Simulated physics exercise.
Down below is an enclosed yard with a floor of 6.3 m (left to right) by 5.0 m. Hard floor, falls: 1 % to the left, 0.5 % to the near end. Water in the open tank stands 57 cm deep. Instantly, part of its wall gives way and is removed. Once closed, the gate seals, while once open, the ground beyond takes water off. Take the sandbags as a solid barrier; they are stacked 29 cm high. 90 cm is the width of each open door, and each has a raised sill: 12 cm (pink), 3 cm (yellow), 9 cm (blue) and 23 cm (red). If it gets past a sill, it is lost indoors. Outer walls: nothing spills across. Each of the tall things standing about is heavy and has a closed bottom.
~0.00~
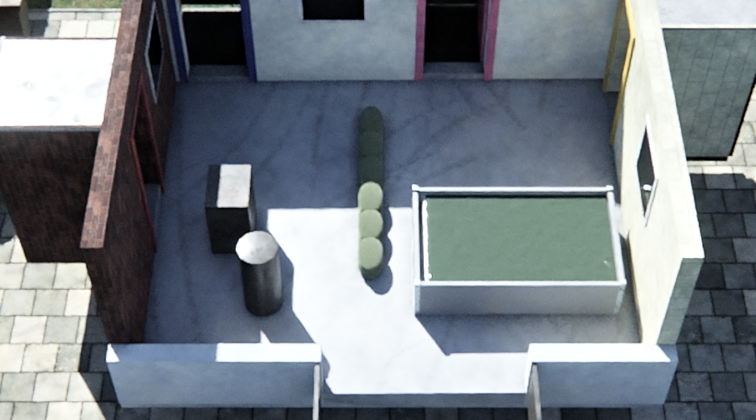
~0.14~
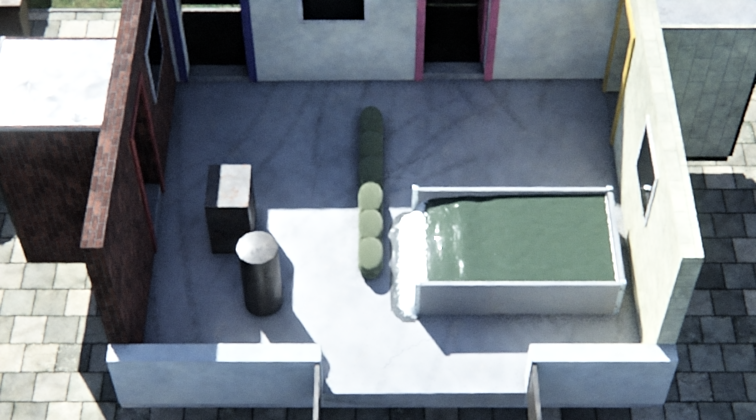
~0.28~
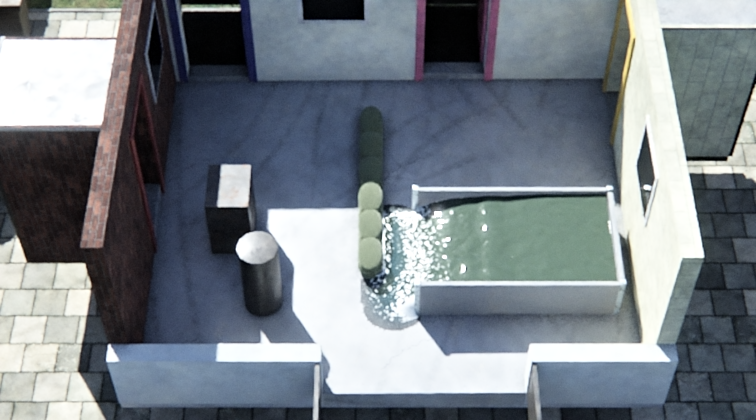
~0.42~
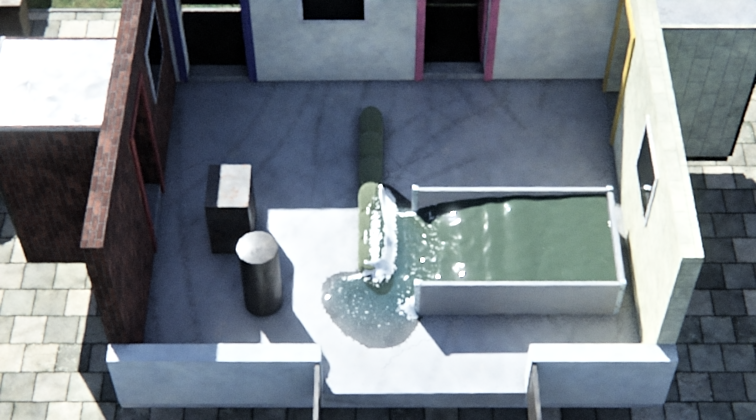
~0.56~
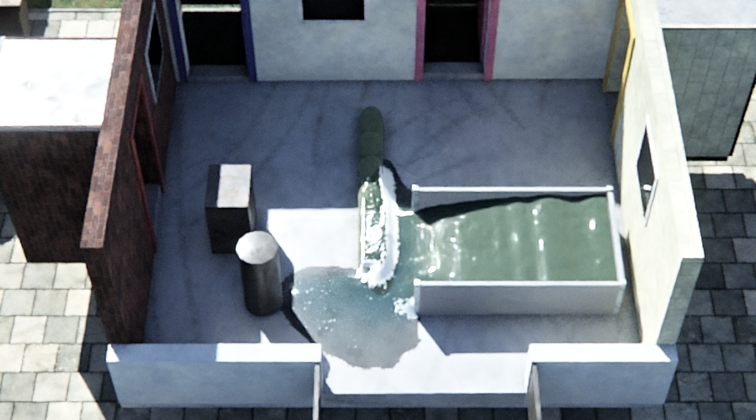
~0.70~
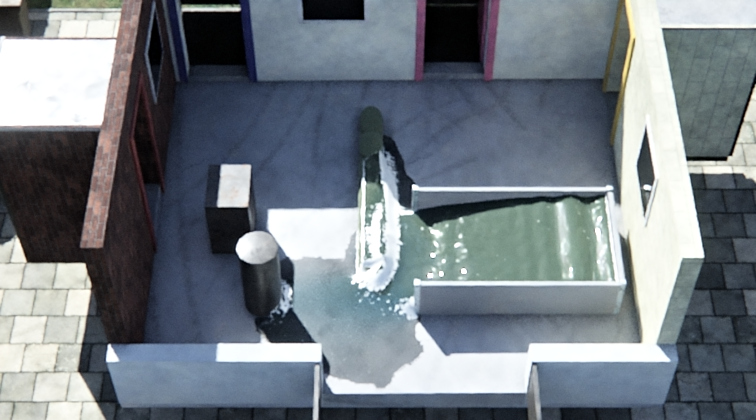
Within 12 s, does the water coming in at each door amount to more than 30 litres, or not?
At the pink door: Not more than 30 litres. At the yellow door: More than 30 litres. At the blue door: More than 30 litres. At the red door: Not more than 30 litres.
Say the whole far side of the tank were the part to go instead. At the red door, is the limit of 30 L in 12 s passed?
Measured against that limit, the red door stays within it.
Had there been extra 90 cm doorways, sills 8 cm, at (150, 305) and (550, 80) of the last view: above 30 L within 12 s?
Well, the first one ends up on the high side, the second one on the low side.
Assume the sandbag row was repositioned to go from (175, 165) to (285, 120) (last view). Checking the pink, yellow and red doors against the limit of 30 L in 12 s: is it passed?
Checking the limit, pink is fine, yellow is too much, red is fine.
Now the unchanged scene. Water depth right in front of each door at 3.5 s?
Depths in centimetres - pink: 14, yellow: 9, blue: 1, red: 10.
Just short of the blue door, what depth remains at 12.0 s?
The depth there is around 8.5 cm.
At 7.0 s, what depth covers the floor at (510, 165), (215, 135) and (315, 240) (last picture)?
Depth readings in turn - 2, 10, 2 cm.
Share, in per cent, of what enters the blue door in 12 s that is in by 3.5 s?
Estimate: Around 0 per cent.
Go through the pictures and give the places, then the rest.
In the first picture, the open tank at (516, 239) is whole and still, 57 cm deep.
In the second picture, water pours out at (418, 256) and has run 0.8 m, to (404, 315); typically 7 cm deep outside, 57 cm at the open tank's back.
In the third picture, water pours out at (418, 258) and has run 1.0 m, to (386, 323); typically 15 cm deep outside, 57 cm at the open tank's back.
In the fourth picture, water pours out at (418, 258) and has run 1.3 m, to (385, 191); typically 9 cm deep outside, 57 cm at the open tank's back.
In the fifth picture, water pours out at (418, 258) and has run 1.8 m, to (284, 296); typically 6 cm deep outside, 57 cm at the open tank's back.
In the sixth picture, water pours out at (418, 258) and has run 2.2 m, to (385, 141); typically 5 cm deep outside, 52 cm at the open tank's back.
After 1.4 s water covers 35 % of the floor and is deepest (43 cm) near (385, 258); pink door not reached, yellow door not reached, blue door not reached, red door not reached.
After 2.2 s water covers 45 % of the floor and is deepest (38 cm) near (385, 258); pink door 17 cm at the sill, 2 L in, yellow door not reached, blue door not reached, red door 2 cm at the sill, 0 L in.
After 3.5 s water covers 65 % of the floor and is deepest (24 cm) near (154, 377); pink door 14 cm at the sill, 14 L in, yellow door 9 cm at the sill, 7 L in, blue door 1 cm at the sill, 0 L in, red door 10 cm at the sill, 0 L in.
After 7.0 s water covers 85 % of the floor and is deepest (14 cm) near (385, 258); pink door 4 cm at the sill, 16 L in, yellow door 5 cm at the sill, 70 L in, blue door 12 cm at the sill, 64 L in, red door 7 cm at the sill, 0 L in.
After 12.0 s water covers 85 % of the floor and is deepest (10 cm) near (140, 377); pink door 4 cm at the sill, 16 L in, yellow door 4 cm at the sill, 76 L in, blue door 8 cm at the sill, 69 L in, red door 8 cm at the sill, 0 L in.
